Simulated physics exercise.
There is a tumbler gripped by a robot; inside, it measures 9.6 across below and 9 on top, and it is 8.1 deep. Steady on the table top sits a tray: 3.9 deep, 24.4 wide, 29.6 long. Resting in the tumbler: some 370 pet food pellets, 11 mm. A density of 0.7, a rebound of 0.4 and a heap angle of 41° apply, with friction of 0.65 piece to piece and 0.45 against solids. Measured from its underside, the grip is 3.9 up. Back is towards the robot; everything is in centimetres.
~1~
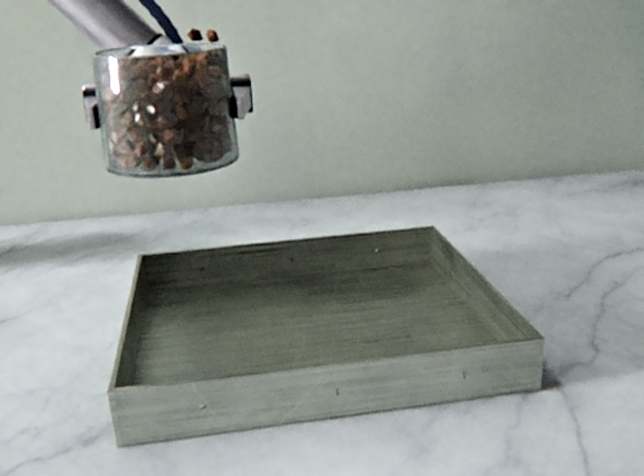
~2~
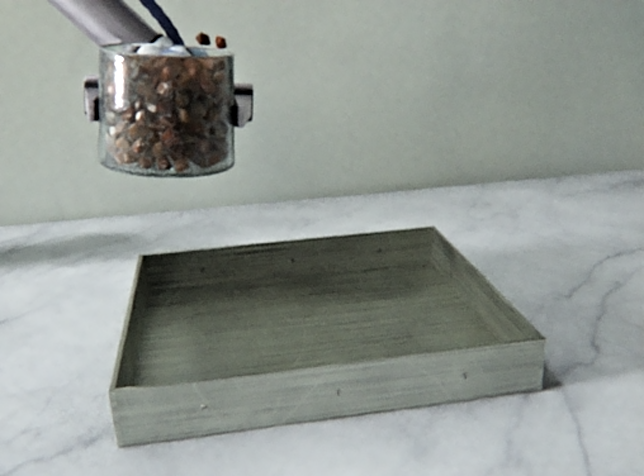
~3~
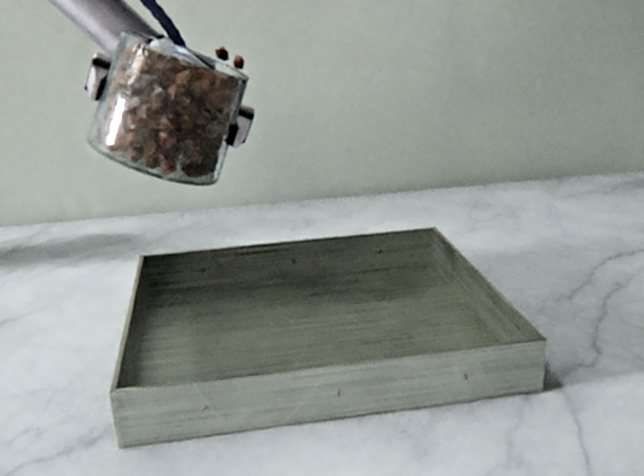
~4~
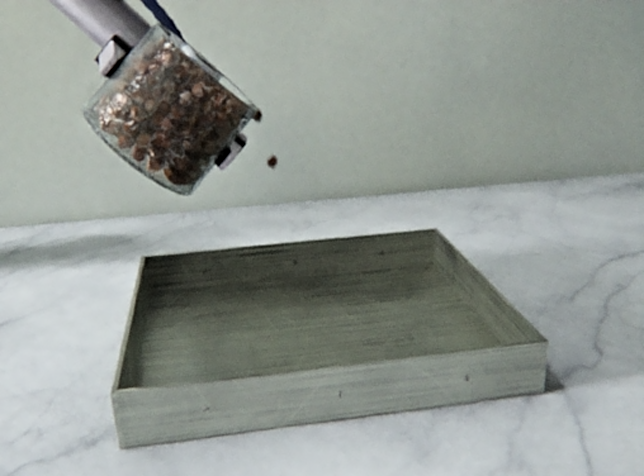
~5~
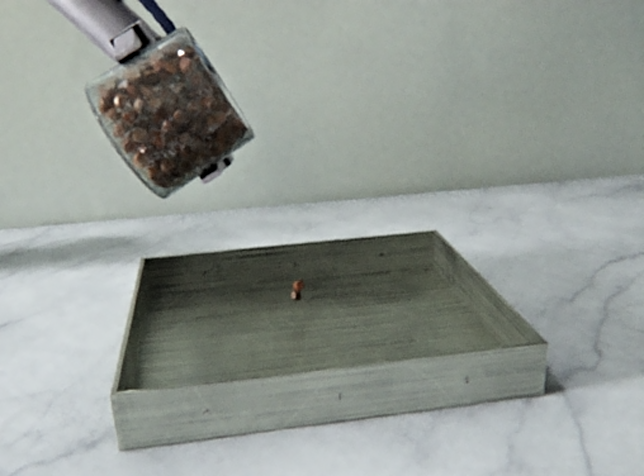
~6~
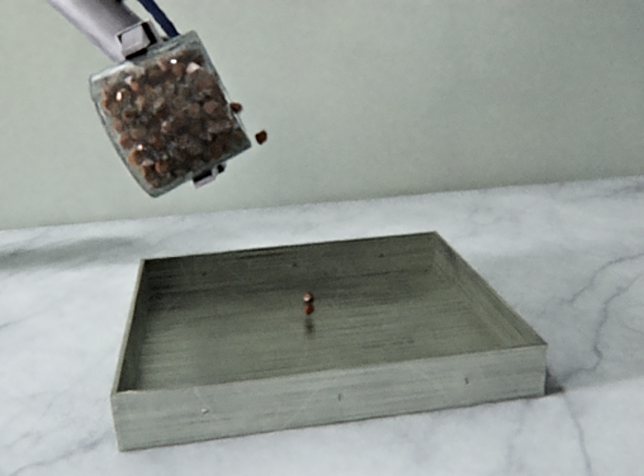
A robot arm held a clear tumbler full of brown pellets above a shallow grayish-green tray and tilted it steadily to the right, as a couple of pellets dropped into the tray.
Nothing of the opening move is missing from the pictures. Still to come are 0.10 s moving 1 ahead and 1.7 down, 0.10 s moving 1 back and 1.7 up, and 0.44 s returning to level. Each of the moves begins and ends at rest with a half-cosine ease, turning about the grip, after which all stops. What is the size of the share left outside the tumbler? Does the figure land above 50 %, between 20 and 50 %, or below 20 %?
The figure lands below 20 %.
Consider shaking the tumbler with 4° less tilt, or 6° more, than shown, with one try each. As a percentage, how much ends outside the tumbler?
I'd say close to 5 and 10 per cent, in that order.
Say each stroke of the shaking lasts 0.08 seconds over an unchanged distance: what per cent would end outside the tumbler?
That gives about 5 percent.
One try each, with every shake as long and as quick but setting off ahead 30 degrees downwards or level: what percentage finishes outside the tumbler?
Estimates, in order: 10 % then 10 %.
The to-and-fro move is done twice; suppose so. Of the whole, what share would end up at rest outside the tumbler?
Estimate for that case: 5 %.
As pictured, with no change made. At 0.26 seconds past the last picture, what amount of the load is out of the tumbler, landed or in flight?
About 5 per cent.
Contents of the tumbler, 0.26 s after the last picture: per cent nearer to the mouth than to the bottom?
I'd guess about 45 percent of it.
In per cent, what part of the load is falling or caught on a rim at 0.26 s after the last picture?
About 2 %.
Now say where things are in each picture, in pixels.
The first frame shows tumbler middle at (167, 109), level; upper third of the load around (164, 83), from x 105 to 225, top at y 35; 368 in the tumbler.
The second frame shows tumbler middle at (168, 109), tilted 6° forward; upper third of the load around (165, 83), from x 110 to 225, top at y 40.
The third frame shows tumbler middle at (170, 110), tilted 23° forward; upper third of the load around (161, 84), from x 105 to 240, top at y 50.
The fourth frame shows tumbler middle at (172, 111), tilted 44° forward; upper third of the load around (161, 85), from x 100 to 275, top at y 45; 366 in the tumbler, 2 in flight or on a rim.
The fifth frame shows tumbler middle at (172, 114), tilted 62° forward; upper third of the load around (164, 86), from x 105 to 300, top at y 50; 366 in the tumbler, 2 in the tray.
The sixth frame shows tumbler middle at (172, 115), tilted 68° forward; upper third of the load around (162, 87), from x 105 to 310, top at y 55; 366 in the tumbler, 2 in the tray.
Then, 0.26 s after the last picture, tilted 65° forward, highest piece 24 above the table; 355 in the tumbler, 5 in the tray, 8 in flight or on a rim.
Then, 0.51 s after the last picture, tilted 13° forward, highest piece 24 above the table; 346 in the tumbler, 21 in the tray, 1 in flight or on a rim.
Then, 0.84 s after the last picture, level, highest piece 24 above the table; 346 in the tumbler, 22 in the tray.
Then, 1.89 s after the last picture, level, highest piece 24 above the table; 346 in the tumbler, 22 in the tray.
Final count, 346 in the tumbler, 22 in the tray. That is 6 % outside the tumbler.
